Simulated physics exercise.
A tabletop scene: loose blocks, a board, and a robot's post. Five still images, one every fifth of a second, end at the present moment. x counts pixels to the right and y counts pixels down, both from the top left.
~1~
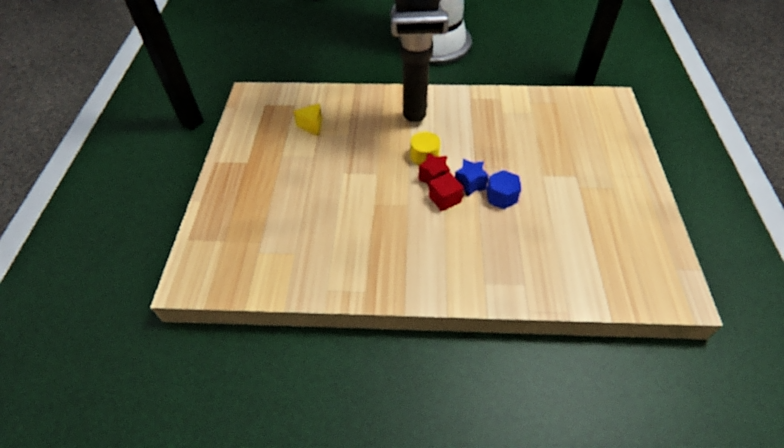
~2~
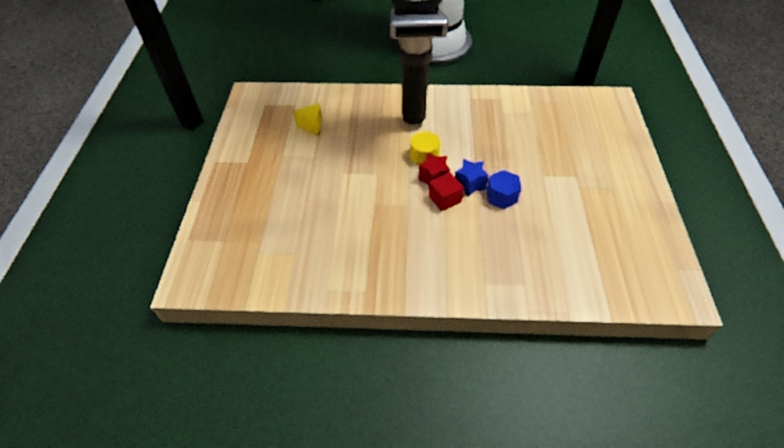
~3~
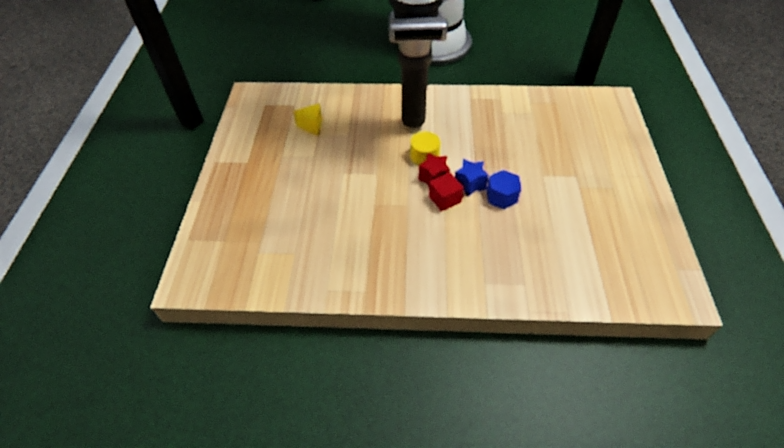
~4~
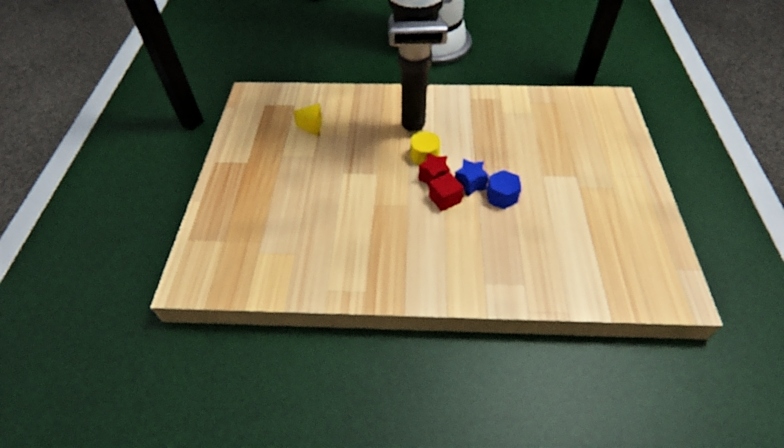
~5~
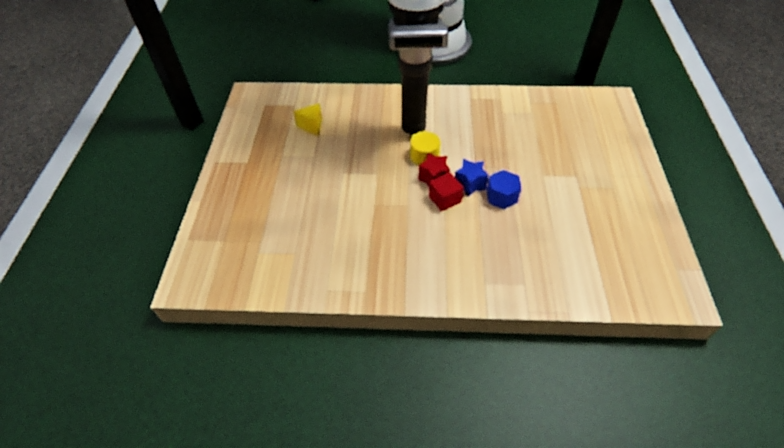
The video shows a robot's dark post above a wooden board holding a yellow wedge-like block and a cluster of yellow, red and blue blocks; the post shifts slightly toward the viewer, while the blocks stay still.
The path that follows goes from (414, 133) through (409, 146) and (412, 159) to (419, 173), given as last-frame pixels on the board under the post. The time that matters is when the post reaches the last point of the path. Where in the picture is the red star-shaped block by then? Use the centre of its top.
When the path ends, it will be at (461, 183).
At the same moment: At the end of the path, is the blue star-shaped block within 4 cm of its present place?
I'd say yes.
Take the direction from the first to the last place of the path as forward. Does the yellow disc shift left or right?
Leftward.
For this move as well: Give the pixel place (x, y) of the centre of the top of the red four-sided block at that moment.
My prediction: (453, 204).
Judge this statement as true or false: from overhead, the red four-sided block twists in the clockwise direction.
Answer: True.
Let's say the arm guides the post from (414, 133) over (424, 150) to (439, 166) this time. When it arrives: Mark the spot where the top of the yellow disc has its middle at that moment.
It is going to be at (431, 171).
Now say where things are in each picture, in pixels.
In the first frame, lower end of the post at (415, 115), tops of blocks, yellow disc at (426, 141), red star-shaped block at (436, 164), red four-sided block at (447, 184), blue star-shaped block at (473, 169).
In the second frame, post at (414, 117), blocks as before.
In the third frame, post at (414, 120), blocks as before.
In the fourth frame, post at (414, 124), blocks as before.
In the fifth frame, post at (414, 127), yellow disc at (426, 141), red star-shaped block at (436, 164), red four-sided block at (447, 184), blue star-shaped block at (473, 169).
The first path, step by step. Halfway along, post at (410, 148); yellow disc at (432, 152); red star-shaped block at (444, 174); red four-sided block at (452, 193).
At the end, post at (419, 168); yellow disc at (447, 165); red star-shaped block at (461, 183), turned 35° clockwise; red four-sided block at (453, 204), turned 30° clockwise; blue star-shaped block at (485, 175), turned 60° anticlockwise.
